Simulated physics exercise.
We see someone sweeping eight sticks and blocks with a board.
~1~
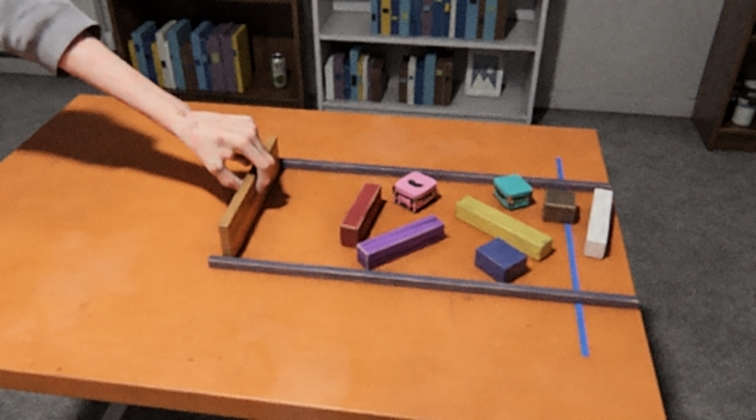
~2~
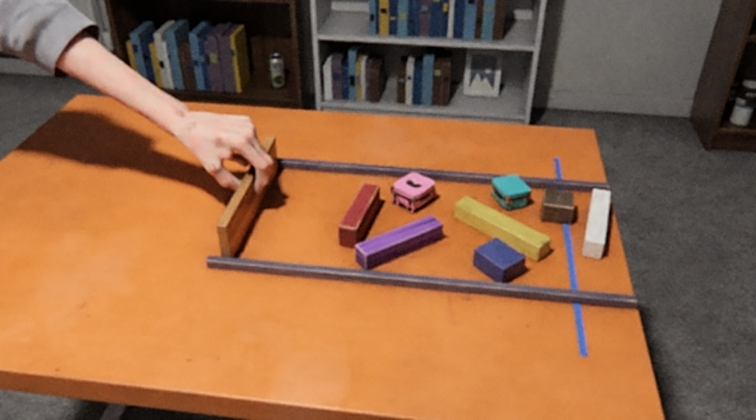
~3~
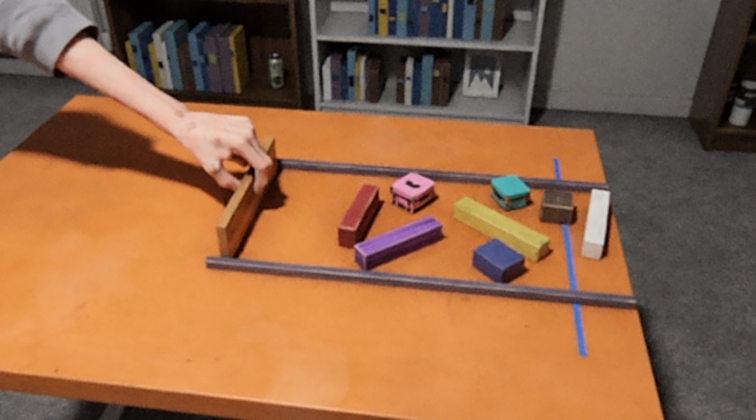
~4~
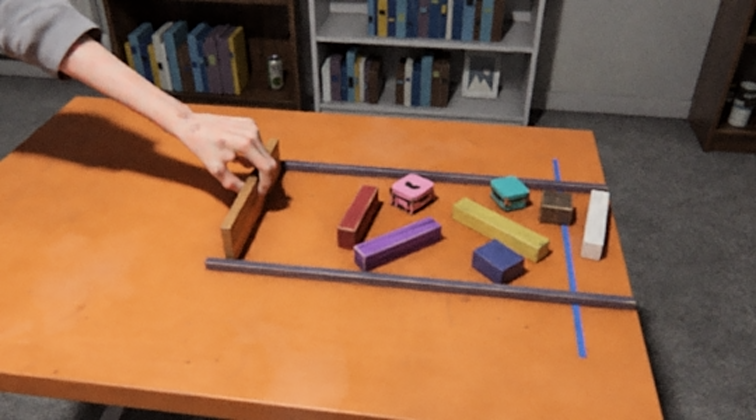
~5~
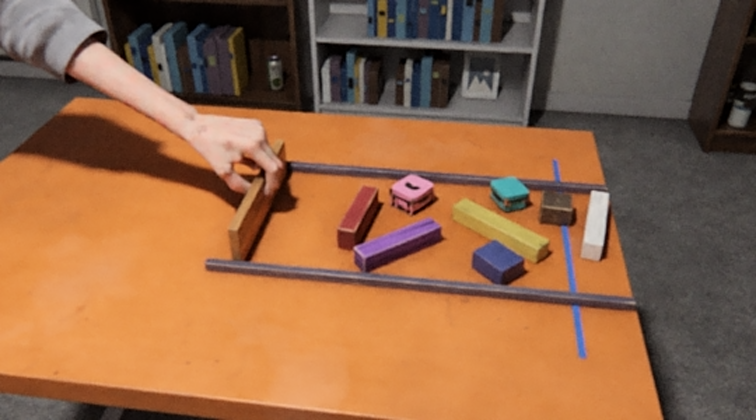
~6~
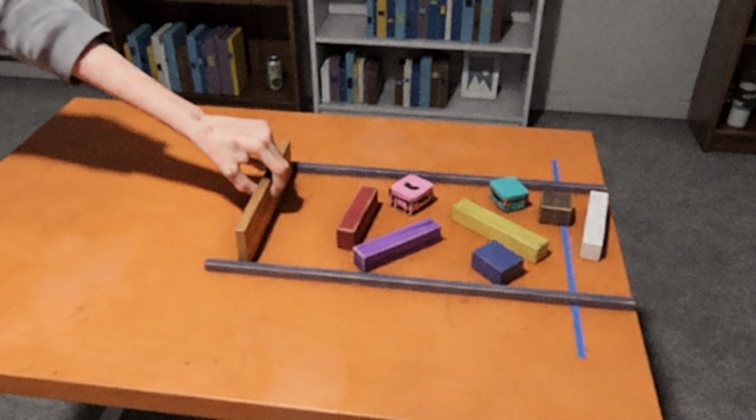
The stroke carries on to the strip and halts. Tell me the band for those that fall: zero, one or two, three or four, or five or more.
As it turns out, the number that fall off is three or four.
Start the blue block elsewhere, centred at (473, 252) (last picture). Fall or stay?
It survives.
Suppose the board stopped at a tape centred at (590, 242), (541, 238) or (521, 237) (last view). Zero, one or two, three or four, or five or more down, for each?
The falls would be more than four; 1 or 2; either one or two.
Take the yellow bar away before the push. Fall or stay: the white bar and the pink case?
The white bar falls, the pink case remains up.
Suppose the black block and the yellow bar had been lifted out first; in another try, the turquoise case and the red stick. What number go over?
1 in the first case, 1 in the second.
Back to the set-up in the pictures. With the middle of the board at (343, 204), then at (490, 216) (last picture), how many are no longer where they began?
0 and 8.
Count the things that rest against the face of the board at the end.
The number is 3.
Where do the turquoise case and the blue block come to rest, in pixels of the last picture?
About (607, 197), and the other about (630, 281).
A little later, none off yet; white bar at rest near (595, 224); black block at rest near (555, 209); turquoise case at rest near (508, 195).
Next, none off yet; white bar at rest near (595, 224); black block at rest near (555, 209); turquoise case shifted a little near (521, 197).
When it is over, the number that fall off is three or four; down, yellow bar, black block and white bar.
